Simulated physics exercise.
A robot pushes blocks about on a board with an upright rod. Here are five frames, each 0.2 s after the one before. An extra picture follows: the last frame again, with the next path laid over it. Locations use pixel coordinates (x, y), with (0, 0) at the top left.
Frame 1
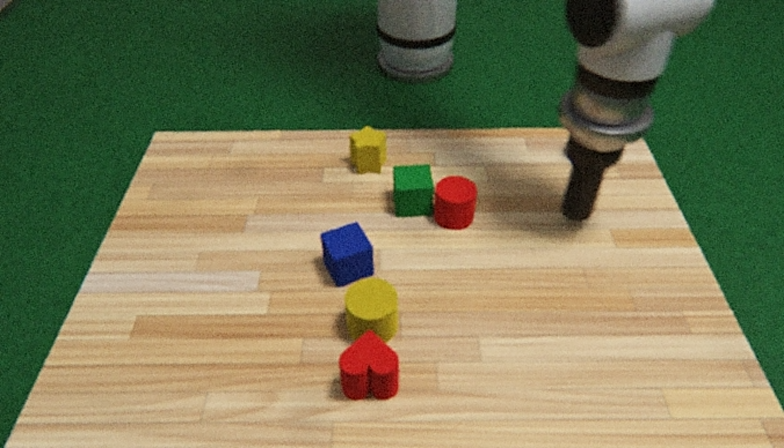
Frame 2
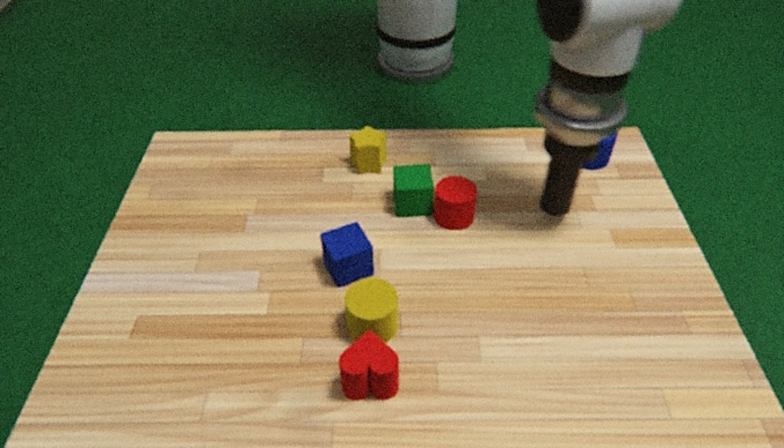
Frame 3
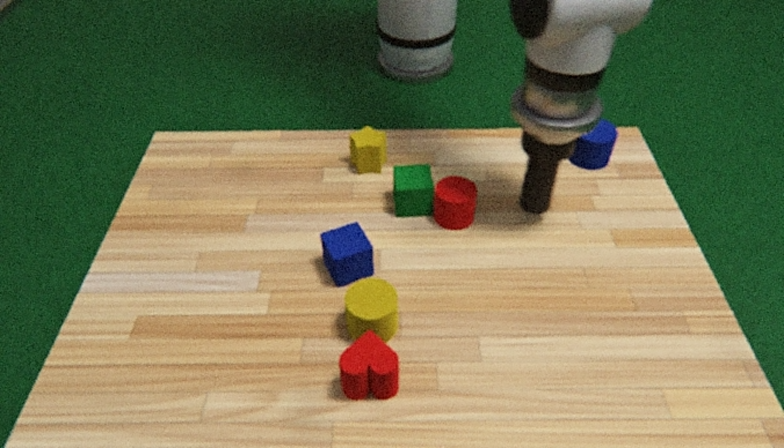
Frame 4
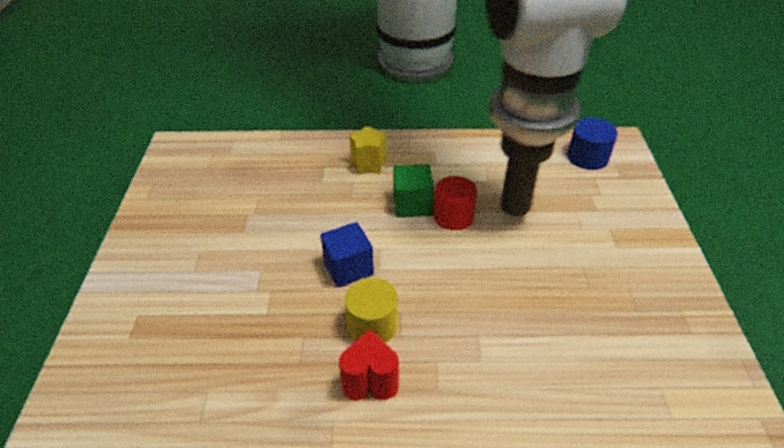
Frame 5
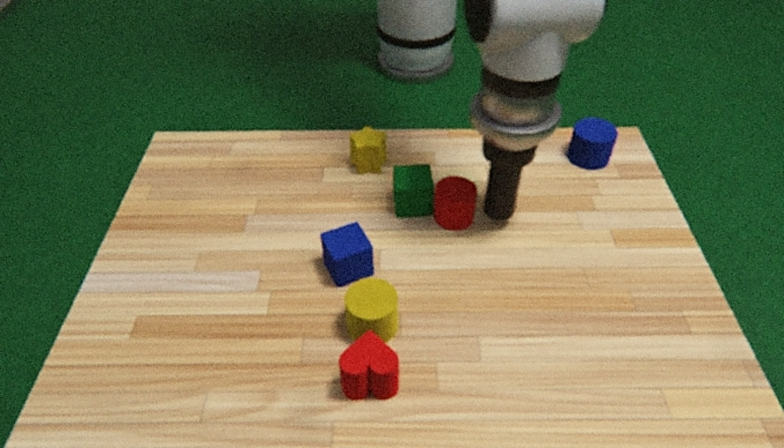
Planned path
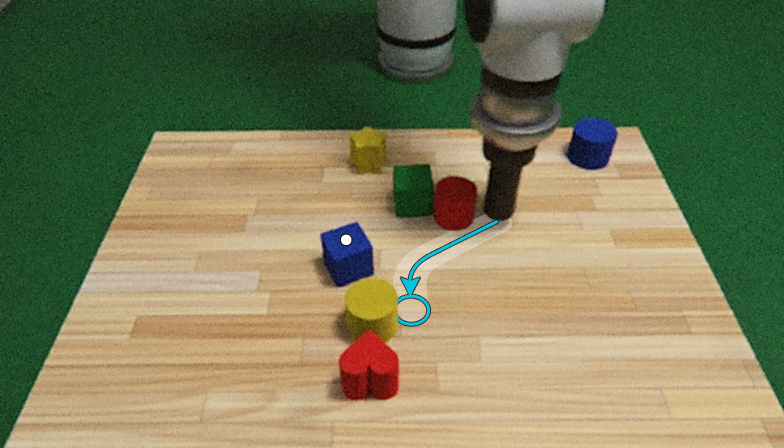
The robot arm moves its dark rod left across the board toward the red cylinder.
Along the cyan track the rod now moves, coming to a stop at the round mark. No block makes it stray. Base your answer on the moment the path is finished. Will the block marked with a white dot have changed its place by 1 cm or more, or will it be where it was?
That block remains where it is.
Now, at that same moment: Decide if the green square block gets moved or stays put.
If the rod follows that path, the green square block ends up shifted.
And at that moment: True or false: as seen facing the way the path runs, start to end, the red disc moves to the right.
Answer: True.
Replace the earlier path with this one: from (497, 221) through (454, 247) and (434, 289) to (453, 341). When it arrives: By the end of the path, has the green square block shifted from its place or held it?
Put simply, it goes somewhere else.
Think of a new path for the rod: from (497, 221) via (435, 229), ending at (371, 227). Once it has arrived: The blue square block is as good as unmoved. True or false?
That claim is true.
Path on the board, from (497, 221) via (456, 242) and (415, 266), ending at (411, 310); the dot is on the blue square block.
The first path, step by step. One third of the way, rod (457, 232); green square block (401, 171); red disc (432, 195).
Two thirds of the way, rod (415, 256); green square block (401, 171); red disc (429, 196).
At the end, rod (411, 299); blue square block in place; green square block (401, 171); red disc (429, 196).
